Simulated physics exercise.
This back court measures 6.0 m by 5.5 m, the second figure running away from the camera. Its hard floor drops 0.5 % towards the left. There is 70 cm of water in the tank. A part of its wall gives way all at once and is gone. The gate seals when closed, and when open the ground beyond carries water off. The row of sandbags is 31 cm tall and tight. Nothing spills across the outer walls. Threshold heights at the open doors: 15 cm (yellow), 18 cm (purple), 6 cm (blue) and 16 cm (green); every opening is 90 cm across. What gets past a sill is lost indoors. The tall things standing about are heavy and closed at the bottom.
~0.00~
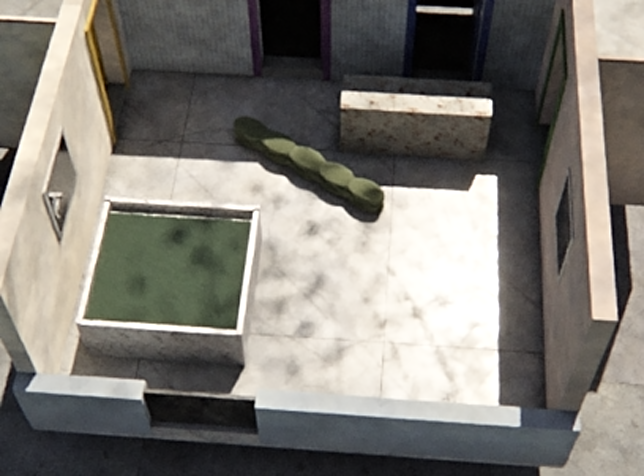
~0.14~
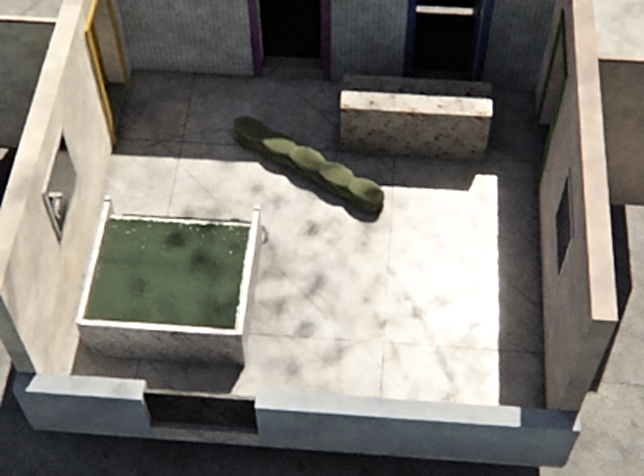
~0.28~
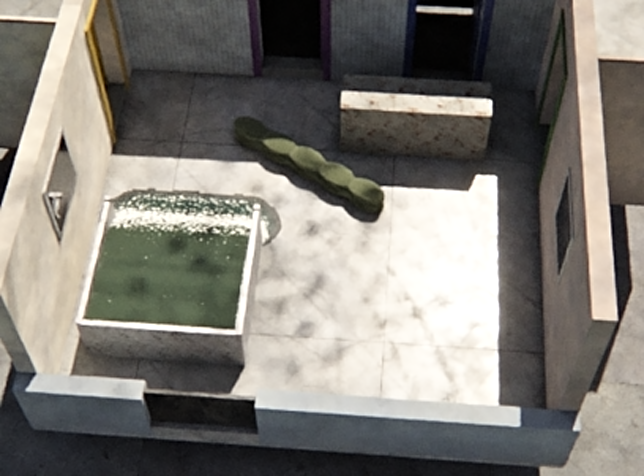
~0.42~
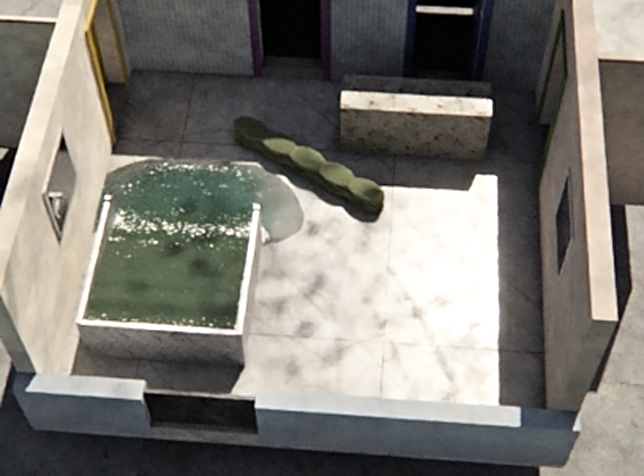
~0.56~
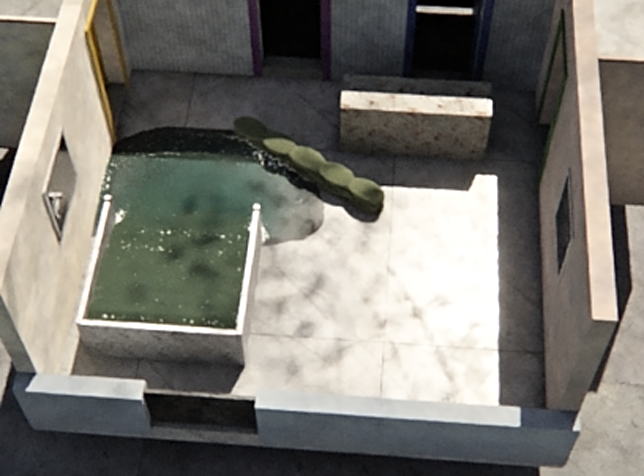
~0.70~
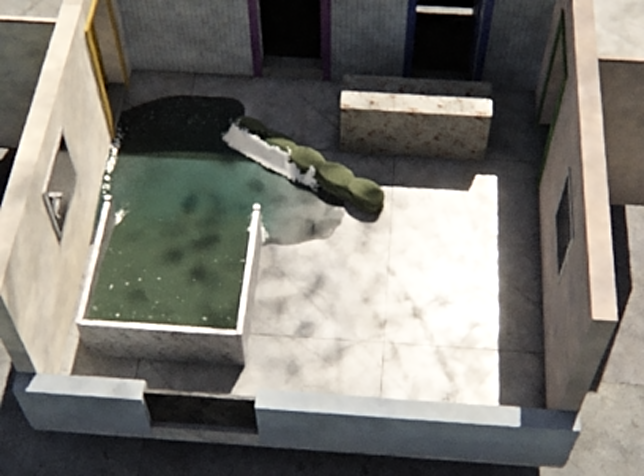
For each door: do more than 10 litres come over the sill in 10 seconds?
Within that time: At the yellow door it goes over the limit; at the purple door it does not reach the limit; at the blue door it goes over the limit; at the green door it does not reach the limit.
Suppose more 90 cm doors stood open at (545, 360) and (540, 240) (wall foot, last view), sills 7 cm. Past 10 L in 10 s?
In that order: Over, below.
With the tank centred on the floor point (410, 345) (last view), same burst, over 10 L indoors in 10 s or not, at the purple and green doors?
Then: Purple not over, green over.
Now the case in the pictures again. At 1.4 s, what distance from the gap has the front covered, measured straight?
About 3.2 m.
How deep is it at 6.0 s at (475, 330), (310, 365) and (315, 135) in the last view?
Roughly 7, 2 and 7 cm, in turn.
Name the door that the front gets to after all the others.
It is the green one.
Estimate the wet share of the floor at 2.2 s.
Some 40 per cent of it.
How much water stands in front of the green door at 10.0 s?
Some 4.5 cm.
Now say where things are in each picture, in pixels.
The first frame shows still water, 70 cm deep, in the tank at (172, 267).
In the second frame, water pours out on the tank's far side and has run 1.0 m, to a hidden place; typically 8 cm deep outside, 70 cm at the tank's back.
In the third frame, the front is at a hidden place, 1.2 m from the gap on the tank's far side; 1.3 m2 of floor is under water; 70 cm left at the back of the tank.
In the fourth frame, the front is at (105, 184), 1.5 m from the gap on the tank's far side; 2.8 m2 of floor is under water; 64 cm left at the back of the tank.
In the fifth frame, water pours out on the tank's far side and has run 1.9 m, to (113, 150); typically 9 cm deep outside, 59 cm at the tank's back.
In the sixth frame, water pours out on the tank's far side and has run 2.5 m, to (162, 103); typically 9 cm deep outside, 59 cm at the tank's back.
After 1.4 s water covers 30 % of the floor and is deepest (54 cm) near (156, 72); yellow door 15 cm at the sill, 0 L in, purple door 5 cm at the sill, 0 L in, blue door not reached, green door not reached.
After 2.2 s water covers 40 % of the floor and is deepest (44 cm) near (125, 98); yellow door 35 cm at the sill, 39 L in, purple door 12 cm at the sill, 0 L in, blue door not reached, green door not reached.
After 3.5 s water covers 70 % of the floor and is deepest (26 cm) near (333, 139); yellow door 24 cm at the sill, 170 L in, purple door 13 cm at the sill, 0 L in, blue door 5 cm at the sill, 0 L in, green door not reached.
After 6.0 s water covers 90 % of the floor and is deepest (18 cm) near (524, 110); yellow door 11 cm at the sill, 191 L in, purple door 10 cm at the sill, 0 L in, blue door 6 cm at the sill, 4 L in, green door 10 cm at the sill, 0 L in.
After 10.0 s water covers 95 % of the floor and is deepest (14 cm) near (62, 362); yellow door 6 cm at the sill, 191 L in, purple door 4 cm at the sill, 0 L in, blue door 7 cm at the sill, 22 L in, green door 5 cm at the sill, 0 L in.
